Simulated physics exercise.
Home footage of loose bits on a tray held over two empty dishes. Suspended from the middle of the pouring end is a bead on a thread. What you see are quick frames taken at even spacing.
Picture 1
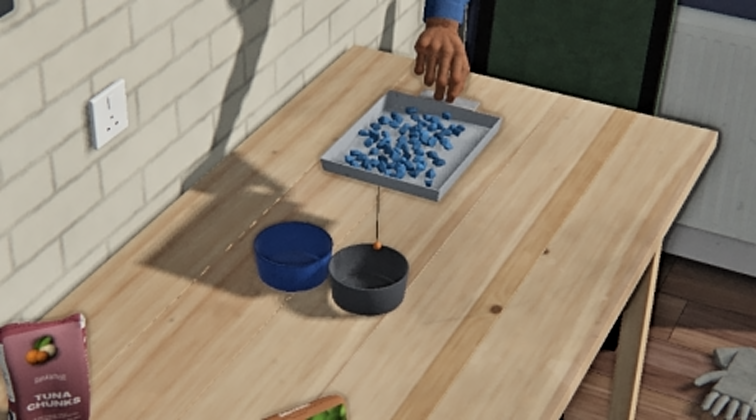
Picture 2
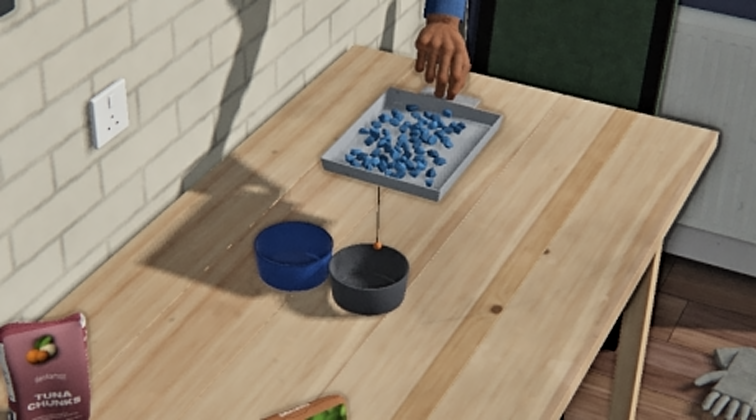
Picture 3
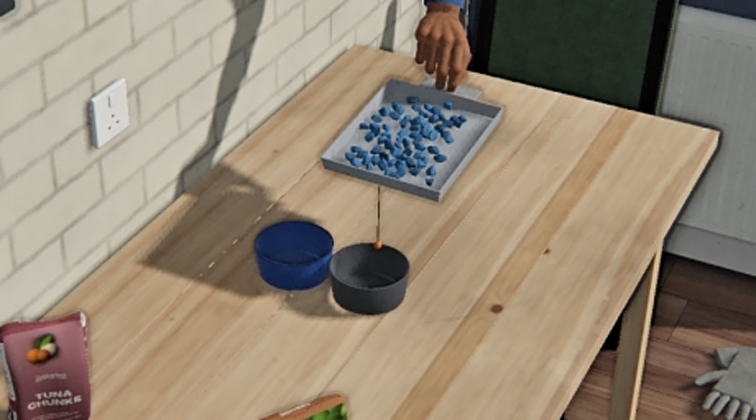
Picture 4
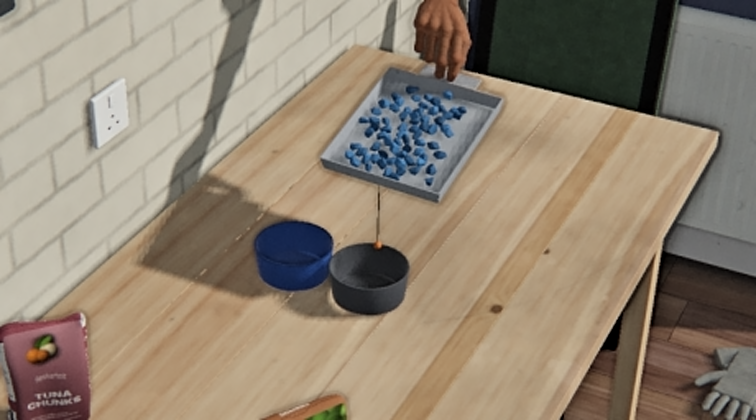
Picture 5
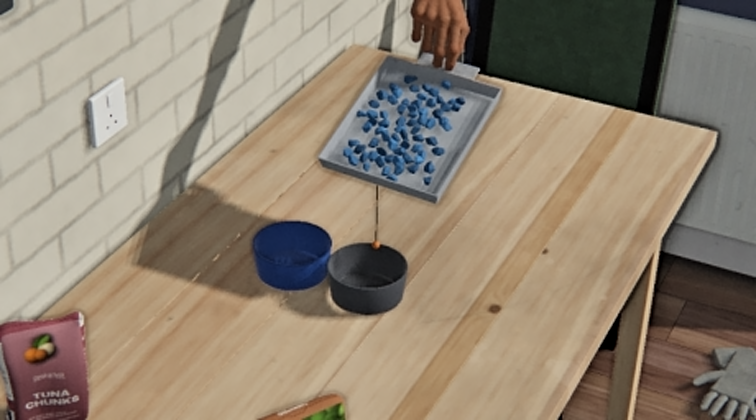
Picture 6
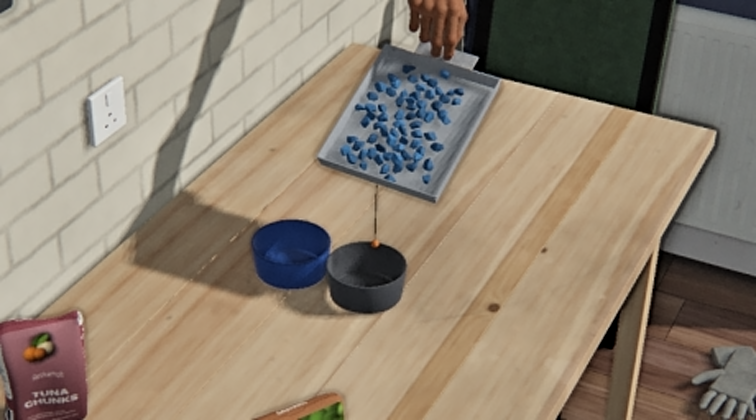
At the start, a hand holds a grey tray of small blue stones level above a wooden table, with a blue dish and a dark grey dish below. The hand then gradually raises the tray's far end, tilting it toward the dishes, its pouring end dipping slightly to the right.
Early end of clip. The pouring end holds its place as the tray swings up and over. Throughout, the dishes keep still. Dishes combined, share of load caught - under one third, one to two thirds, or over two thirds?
One to two thirds.
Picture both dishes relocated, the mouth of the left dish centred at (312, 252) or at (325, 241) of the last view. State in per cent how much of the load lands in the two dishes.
It works out to 80 percent and then 50 percent.
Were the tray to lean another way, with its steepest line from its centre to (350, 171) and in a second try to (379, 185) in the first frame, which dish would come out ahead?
On the first try it would be the one on the left, and on the second the one on the right.
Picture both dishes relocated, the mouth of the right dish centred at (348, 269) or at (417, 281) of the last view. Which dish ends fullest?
Run 1: The one on the right side. Run 2: The one on the right side.
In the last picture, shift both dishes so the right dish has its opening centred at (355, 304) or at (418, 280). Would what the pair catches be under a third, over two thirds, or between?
The two tries come out as under a third and over two thirds in turn.
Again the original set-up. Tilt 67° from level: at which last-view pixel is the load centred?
Somewhere about (392, 166).
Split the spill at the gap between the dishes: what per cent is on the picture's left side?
Around 20 per cent, give or take.
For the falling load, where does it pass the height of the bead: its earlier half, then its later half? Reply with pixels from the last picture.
The leading part at (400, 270), the rest of it at (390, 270).
Soon after the last picture, tray tipped steeply; all on the tray.
A little later, tray tipped past a quarter turn; about a quarter on the tray; about a quarter in the right dish; about a quarter outside both; about a quarter in the air.
Later still, tray tipped past a quarter turn; about half in the right dish; about half outside both.
At rest, tray tipped past a quarter turn; about half in the right dish; none in the left dish; about half outside both.
